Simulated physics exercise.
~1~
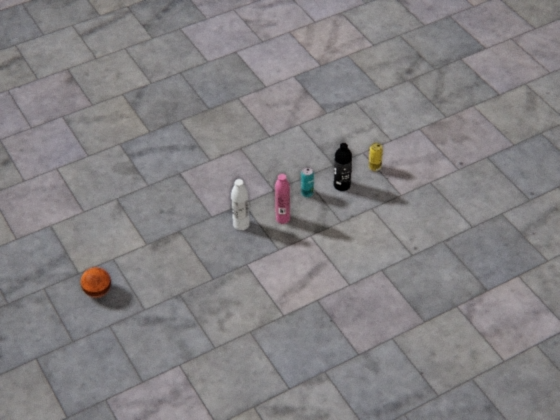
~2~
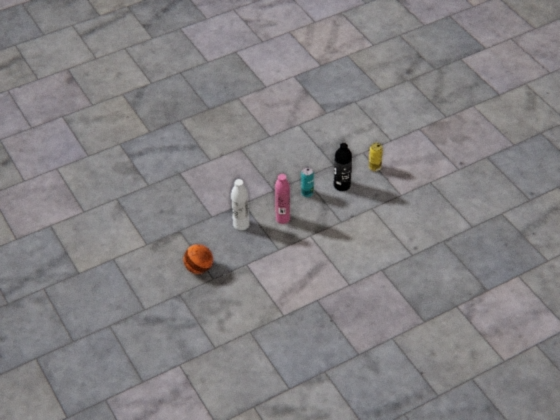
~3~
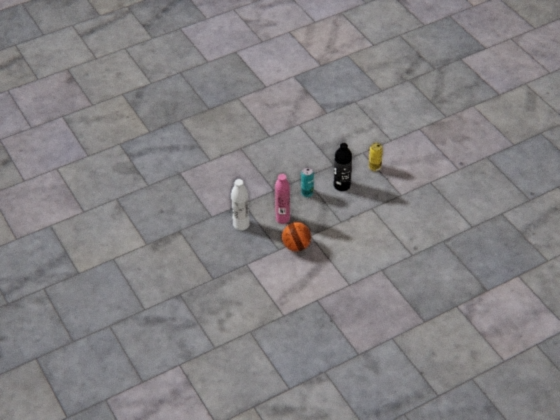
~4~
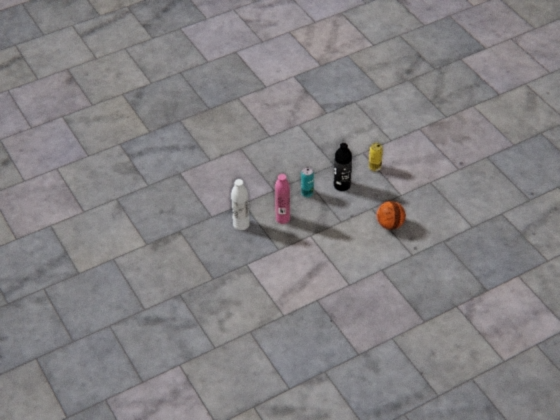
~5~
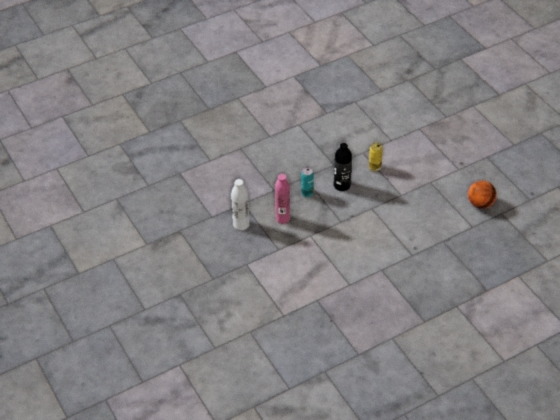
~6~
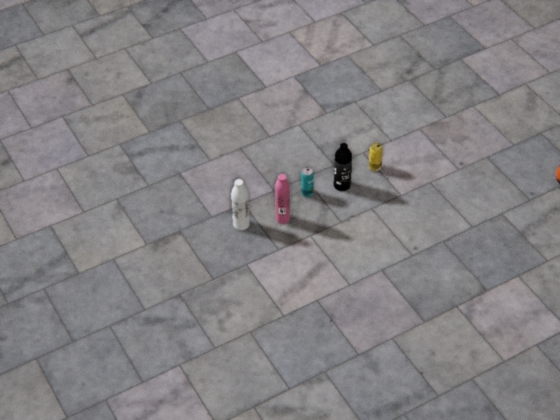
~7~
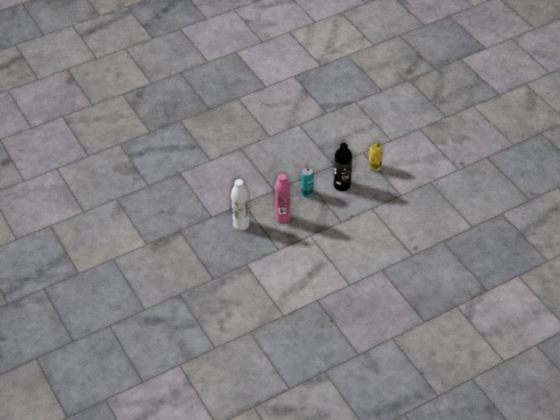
An orange ball rolled from the left across the grey paving, passing in front of a white bottle, a pink bottle, a turquoise can, a black bottle and a yellow can, then left the view on the right with all five still standing.
